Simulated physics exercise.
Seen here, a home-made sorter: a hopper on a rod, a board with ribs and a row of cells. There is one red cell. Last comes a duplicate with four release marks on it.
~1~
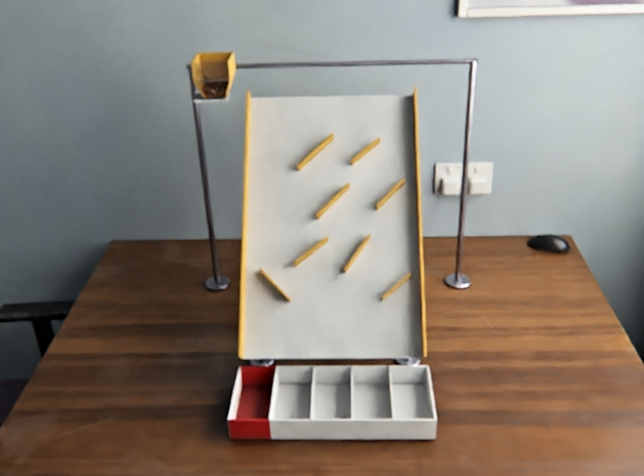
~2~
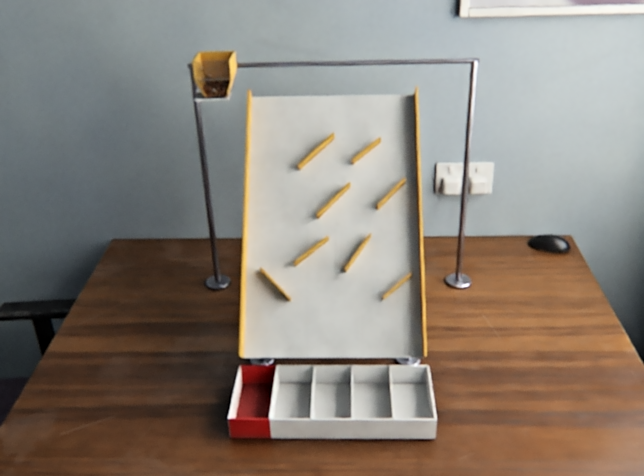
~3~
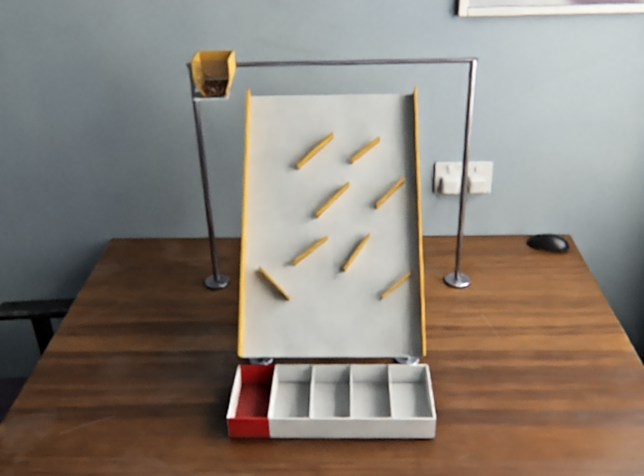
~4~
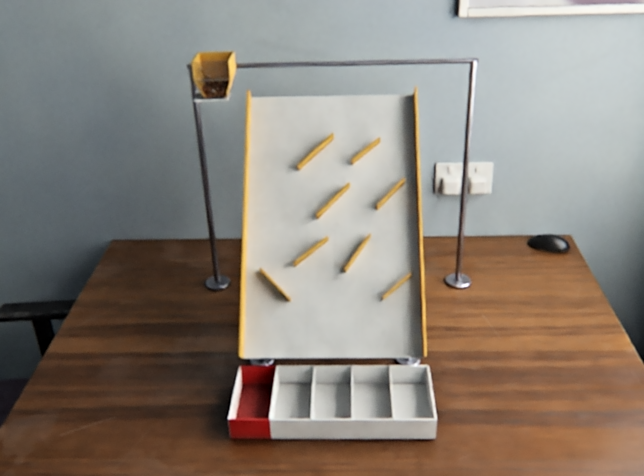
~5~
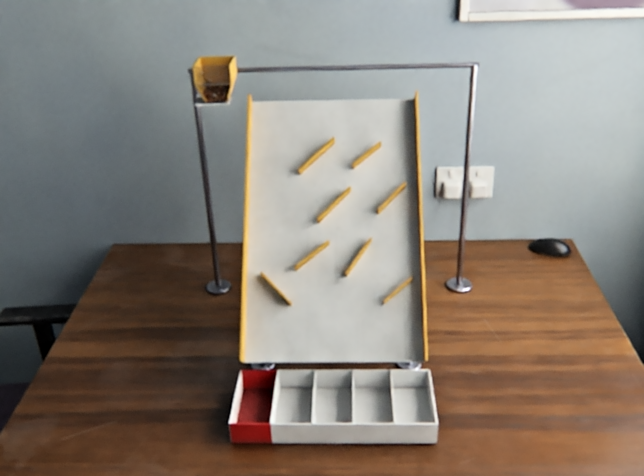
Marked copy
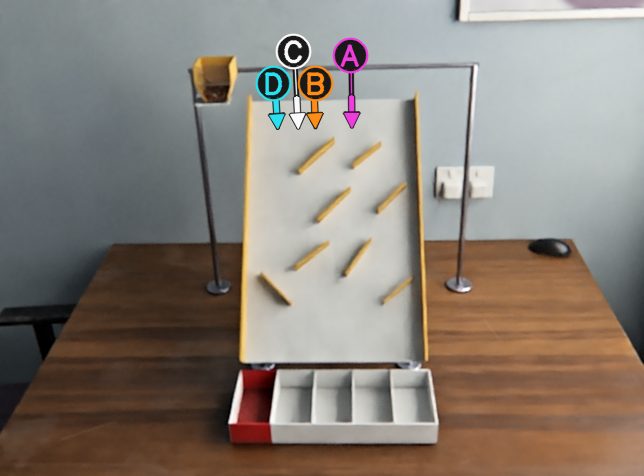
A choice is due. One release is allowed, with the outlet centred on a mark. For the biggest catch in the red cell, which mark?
B works best here.
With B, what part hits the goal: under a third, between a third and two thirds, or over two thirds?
Mark B gives between a third and two thirds.
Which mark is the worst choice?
A it is.
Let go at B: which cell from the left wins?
The first from the left.
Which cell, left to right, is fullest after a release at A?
The third.
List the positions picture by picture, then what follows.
The first frame shows hopper (216, 89), cereal balls, door shut.
The second frame shows ribs (298, 166) to (334, 133), (353, 160) to (381, 137), (317, 215) to (350, 182).
The third frame shows ribs (377, 205) to (404, 177), (293, 262) to (327, 236), (344, 269) to (370, 233).
The fourth frame shows ribs (260, 268) to (290, 299), (383, 297) to (411, 273).
The fifth frame shows red cell (251, 432), number 1 of 5 from the left.
On the marked copy, mark A meets the board at (351, 122); mark B meets the board at (315, 122); mark C meets the board at (298, 123); mark D meets the board at (277, 123).
Choosing A, about a tenth in the red cell, almost all in other cells, just a few outside the box.
Choosing B, roughly half in the red cell, roughly a third in other cells, about a tenth outside the box.
Choosing C, roughly a third in the red cell, roughly half in other cells, about a tenth outside the box.
Choosing D, roughly a third in the red cell, roughly half in other cells, about a tenth outside the box.
